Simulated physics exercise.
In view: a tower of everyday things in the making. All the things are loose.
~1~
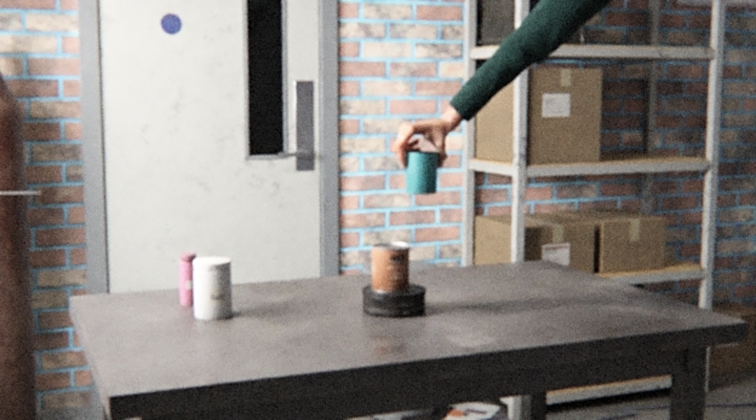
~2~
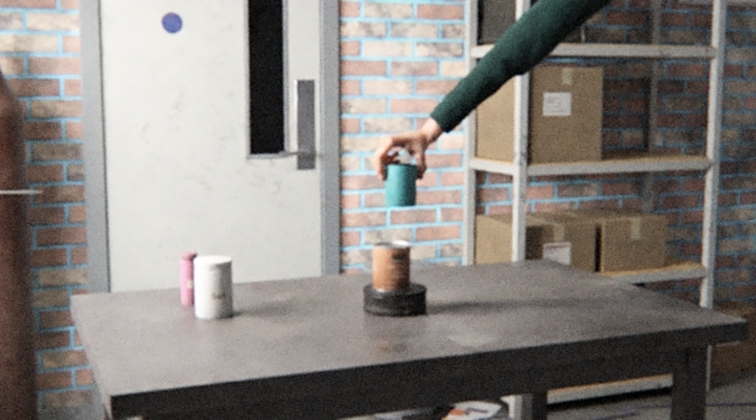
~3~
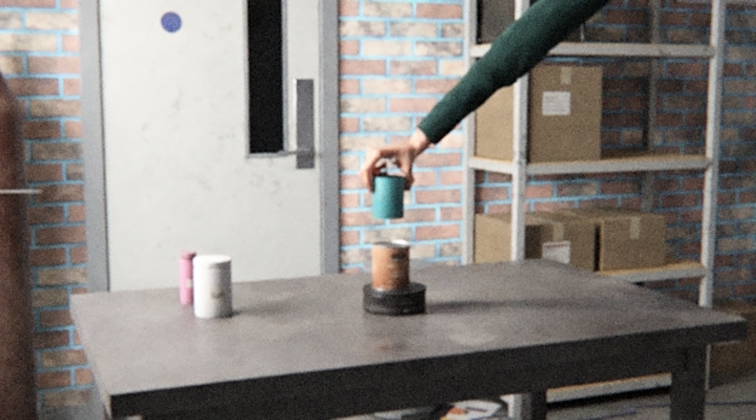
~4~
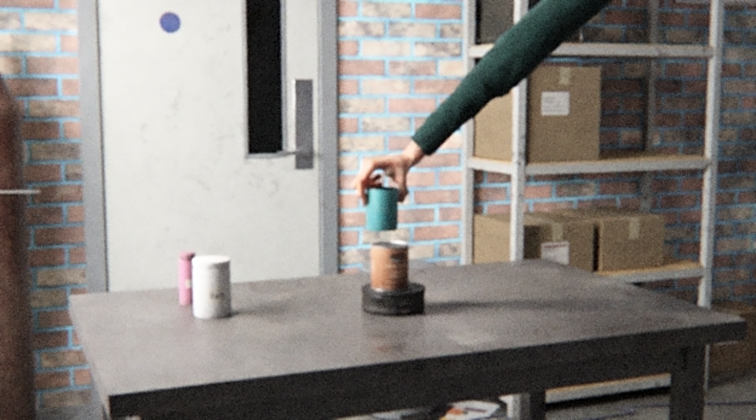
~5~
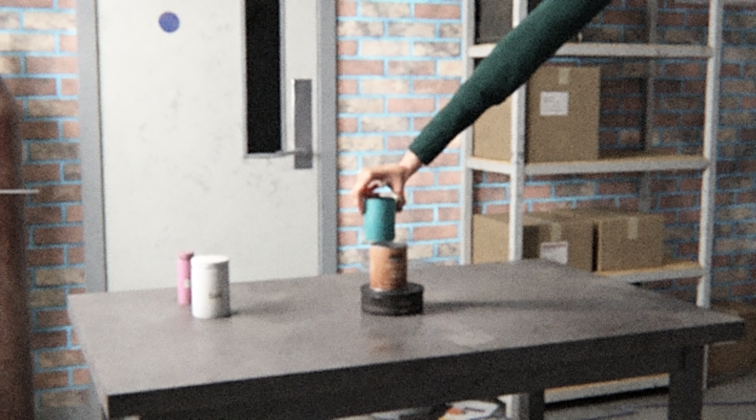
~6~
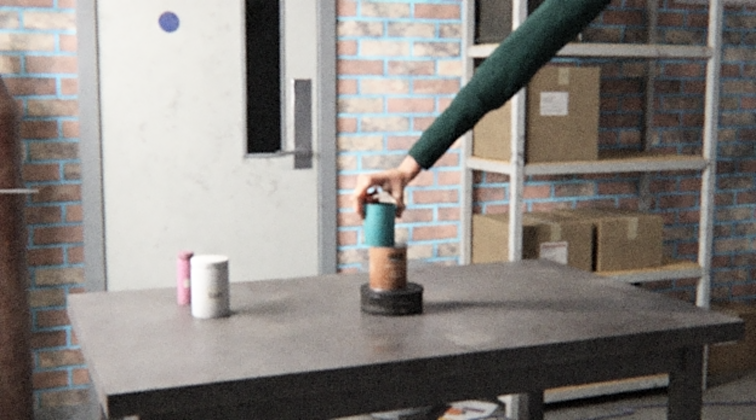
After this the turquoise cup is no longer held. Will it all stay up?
It keeps its balance.
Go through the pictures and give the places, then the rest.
The first picture shows still above its spot; turquoise cup (421, 173); orange pot (391, 267).
The second picture shows still above its spot; turquoise cup (401, 185); white jar (214, 287).
The third picture shows still above its spot; turquoise cup (388, 197); orange pot (391, 266).
The fourth picture shows still above its spot; turquoise cup (383, 209); white jar (212, 287).
The fifth picture shows still above its spot; turquoise cup (380, 218); orange pot (389, 266).
The sixth picture shows in place under the hand; turquoise cup (380, 224); white jar (211, 286).
Then, 0.30 s on from there, no change.
Then, 0.70 s on from there, turquoise cup resting near (380, 224).
In the end, all 5 unmoved. At the end, from the last picture's camera, turquoise cup near (380, 224). The pile stays up.
